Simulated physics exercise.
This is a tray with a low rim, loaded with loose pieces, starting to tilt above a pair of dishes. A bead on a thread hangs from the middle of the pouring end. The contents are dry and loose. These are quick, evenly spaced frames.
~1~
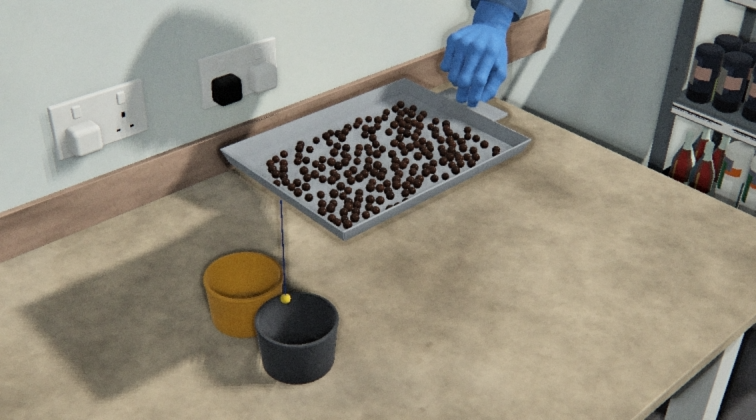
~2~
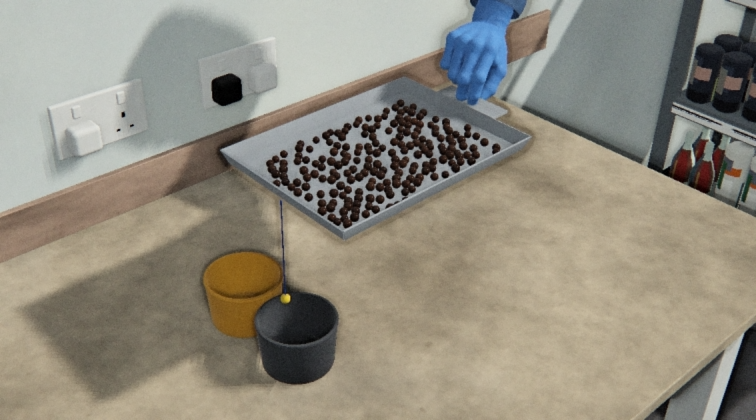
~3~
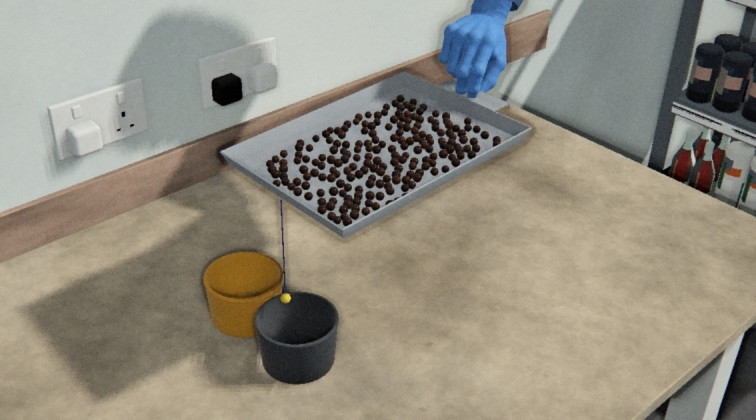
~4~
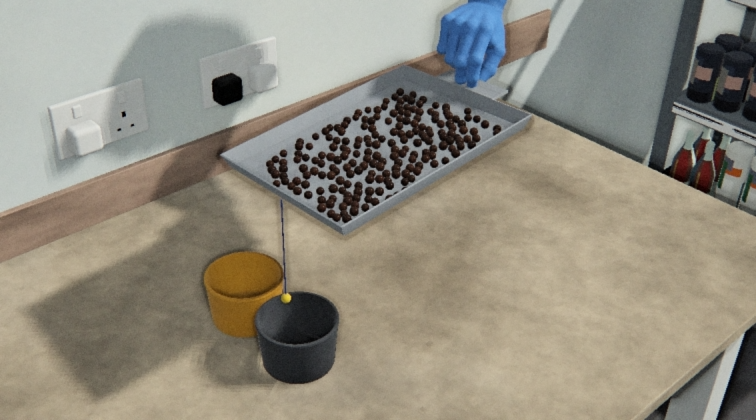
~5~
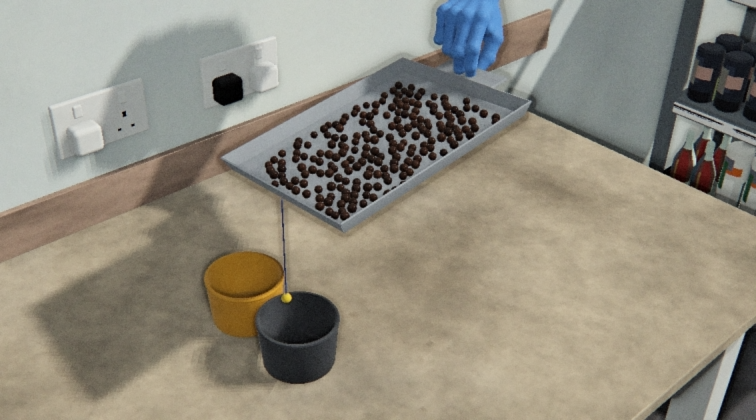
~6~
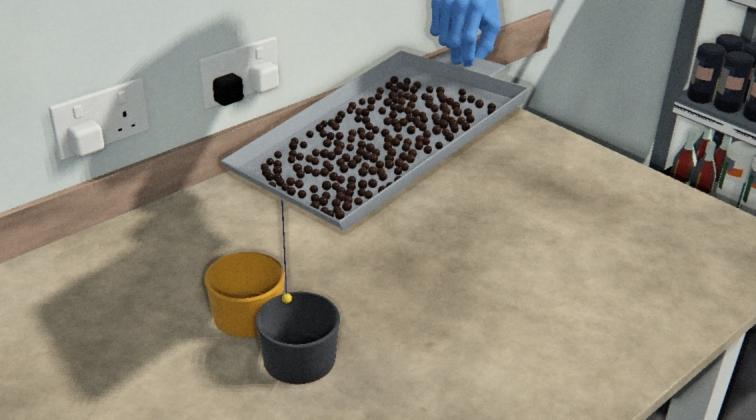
At the start, a blue-gloved hand holds a gray tray of small dark brown balls level above an orange dish and a dark gray one, a yellow bead hanging from it on a thread. The hand then raises the far end, tilting the tray slightly, and some balls shift toward the lower left end.
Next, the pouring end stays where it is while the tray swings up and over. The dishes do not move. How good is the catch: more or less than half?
The two hold the larger part of the load.
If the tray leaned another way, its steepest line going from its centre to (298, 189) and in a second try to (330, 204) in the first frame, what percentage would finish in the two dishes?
First some 10, then 10 per cent.
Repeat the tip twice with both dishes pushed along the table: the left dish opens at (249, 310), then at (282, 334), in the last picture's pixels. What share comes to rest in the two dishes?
In turn 10 and 0 in a hundred.
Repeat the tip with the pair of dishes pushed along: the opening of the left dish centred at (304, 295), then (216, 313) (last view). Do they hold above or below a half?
First not half, then under half.
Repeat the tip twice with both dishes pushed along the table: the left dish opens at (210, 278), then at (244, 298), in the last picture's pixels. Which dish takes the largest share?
The first try: The dish on the left. The second: Left.
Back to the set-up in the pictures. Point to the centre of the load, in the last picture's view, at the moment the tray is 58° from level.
Around (248, 182).
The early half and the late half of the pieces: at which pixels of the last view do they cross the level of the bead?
First near (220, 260), later near (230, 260).
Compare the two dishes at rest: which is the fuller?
That is the left one.
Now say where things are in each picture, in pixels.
Corners of the pouring end (229, 149) and (345, 227), level; middle of the load (377, 165), chocolate balls; left dish (213, 308); right dish (265, 353); bead on its thread (285, 299), in the first picture.
Corners of the pouring end (229, 150) and (344, 226), level; middle of the load (377, 164), in the second picture.
Corners of the pouring end (229, 152) and (344, 224), tipped barely, lowest at the left corner; middle of the load (377, 161), in the third picture.
Corners of the pouring end (229, 154) and (343, 221), tipped a little, lowest at the left corner; middle of the load (377, 156), in the fourth picture.
Corners of the pouring end (229, 157) and (342, 218), tipped a little, lowest at the left corner; middle of the load (375, 151), in the fifth picture.
Corners of the pouring end (229, 160) and (340, 216), tipped a little, lowest at the left corner; middle of the load (370, 148), roughly half on the move; left dish (215, 307); right dish (267, 353), in the sixth picture.
Just after the last frame, tray tipped steeply; roughly two thirds on the tray; just a few in the right dish; about a tenth in the left dish; about a tenth outside both; about a tenth in the air.
A moment on, tray tipped right over; just a few in the right dish; roughly two thirds in the left dish; roughly a quarter outside both; just a few in the air.
Further on, tray tipped past a quarter turn; just a few in the right dish; the larger part in the left dish; roughly a quarter outside both.
When it is over, tray tipped past a quarter turn; just a few in the right dish; the larger part in the left dish; roughly a quarter outside both.
